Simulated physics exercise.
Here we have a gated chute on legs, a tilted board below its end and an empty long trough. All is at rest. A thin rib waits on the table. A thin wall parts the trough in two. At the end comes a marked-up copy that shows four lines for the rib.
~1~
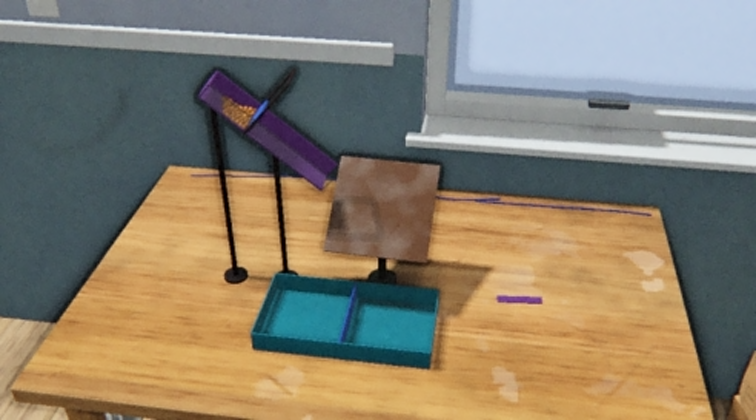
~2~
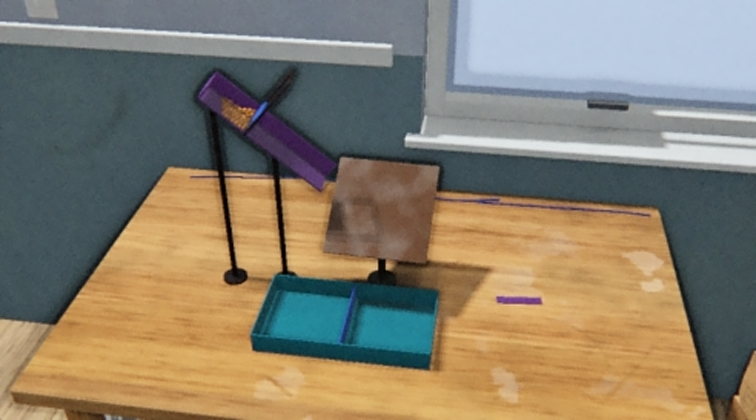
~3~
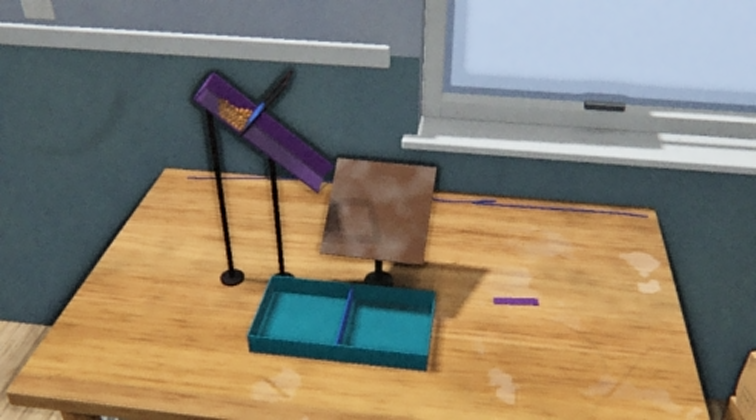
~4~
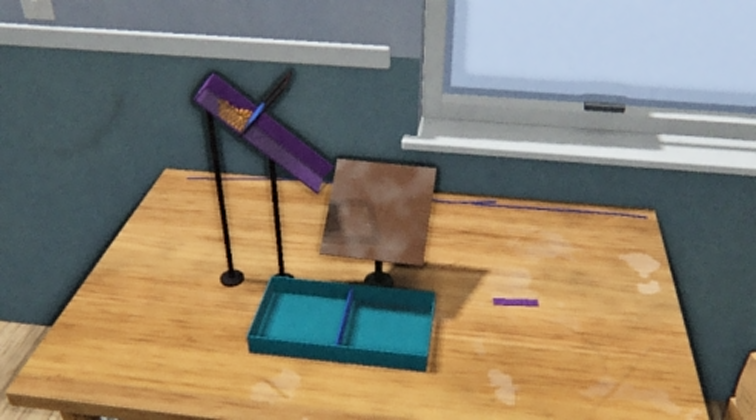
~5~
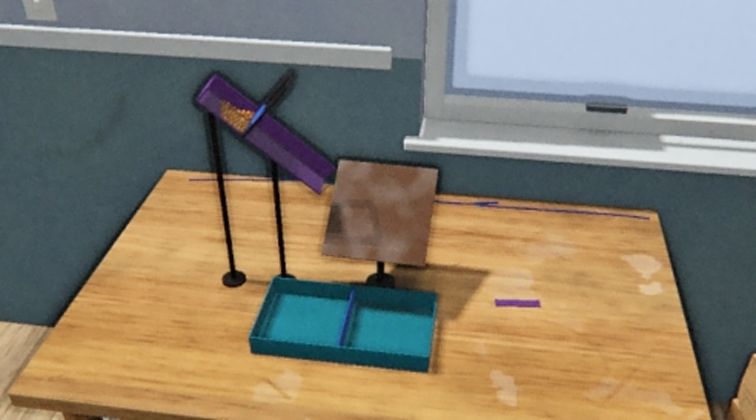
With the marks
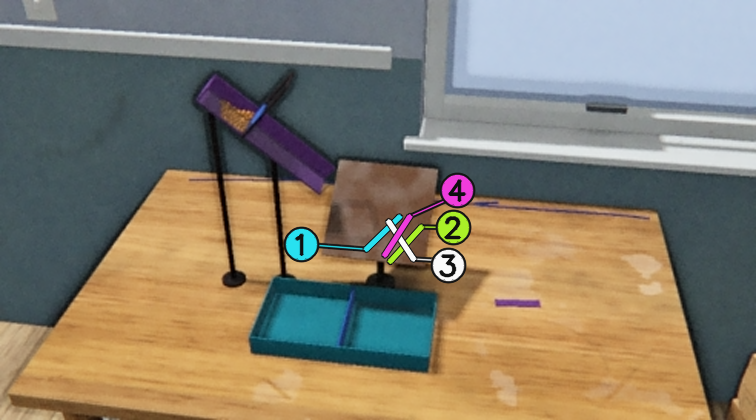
A purple chute on thin black legs slopes down to the right on a wooden table, seen from above and in front, with a teal wall and part of a window behind. Small orange-brown pieces sit behind its gate, above a tilted brown board, an empty teal trough with a blue divider, and a purple strip lying to the right. Nothing on the table moves; only the view shifts very slightly.
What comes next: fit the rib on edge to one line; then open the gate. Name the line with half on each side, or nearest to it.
1 works best here.
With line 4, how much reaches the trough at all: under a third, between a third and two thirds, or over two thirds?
Over two thirds.
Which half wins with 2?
More lands on the right.
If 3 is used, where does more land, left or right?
More lands on the right.
On the marked copy, line 1 from (399, 216) to (366, 249); line 2 from (421, 227) to (390, 261); line 3 from (388, 221) to (413, 259); line 4 from (409, 216) to (384, 254).
Choosing 1, of what is caught, about half in the left half, about half in the right.
Choosing 2, of what is caught, a small part in the left half, nearly all in the right.
Choosing 3, of what is caught, a small part in the left half, nearly all in the right.
Choosing 4, of what is caught, a small part in the left half, nearly all in the right.
